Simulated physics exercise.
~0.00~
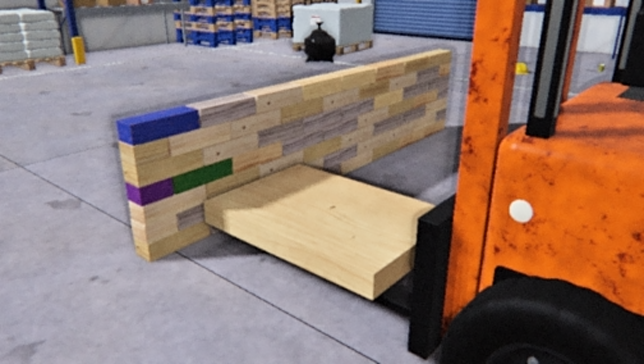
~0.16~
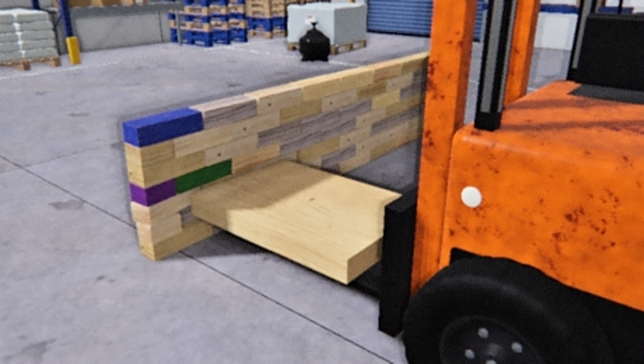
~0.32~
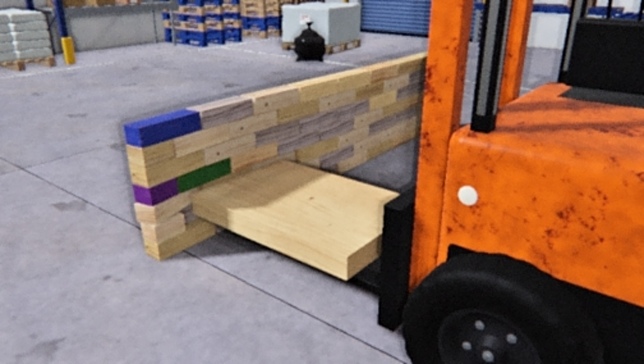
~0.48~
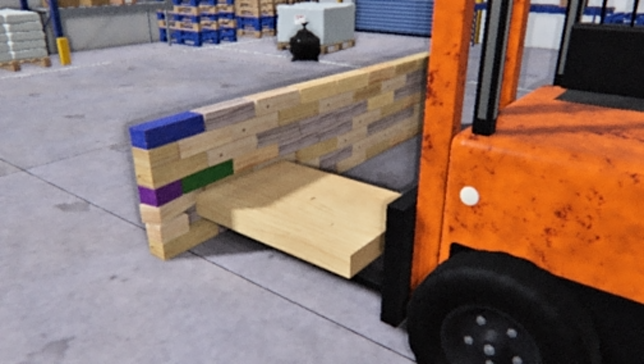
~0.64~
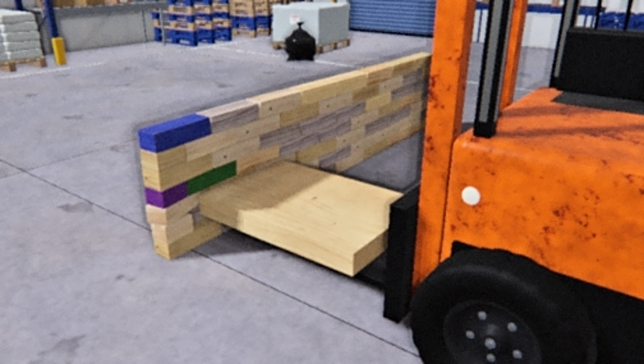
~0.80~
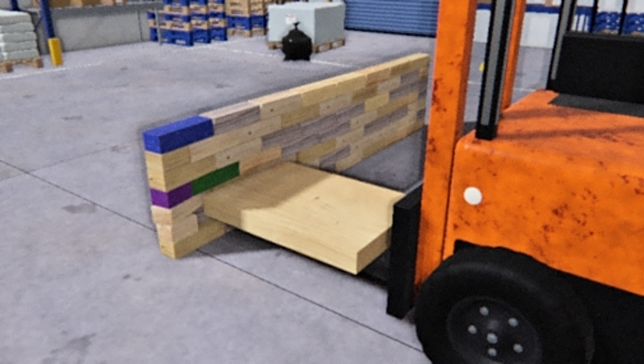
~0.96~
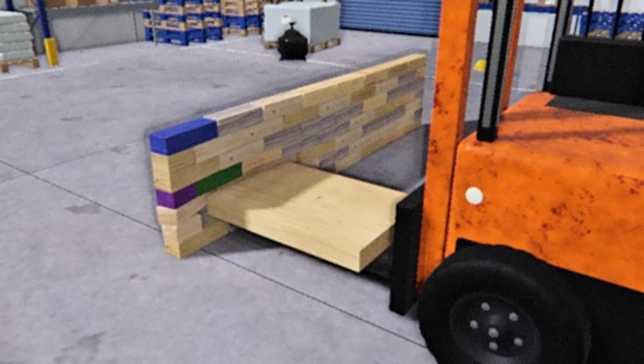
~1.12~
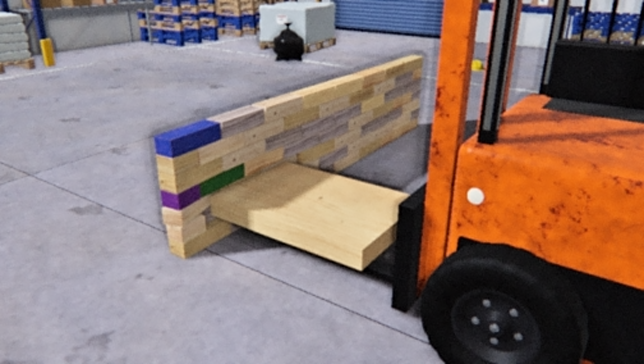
To begin with, an orange forklift stands at the right of a warehouse, holding a thick, pale wooden slab against a long, low wall of stacked timber blocks. The forklift and its load then shift a little to the left, and the slab presses into the wall near its closer end. Some blocks there move slightly out of line, but none falls. After that the machine stays put while the view drifts gently sideways. At the end the wall still stands, with its blue, purple and green blocks in place and the slab resting against it.
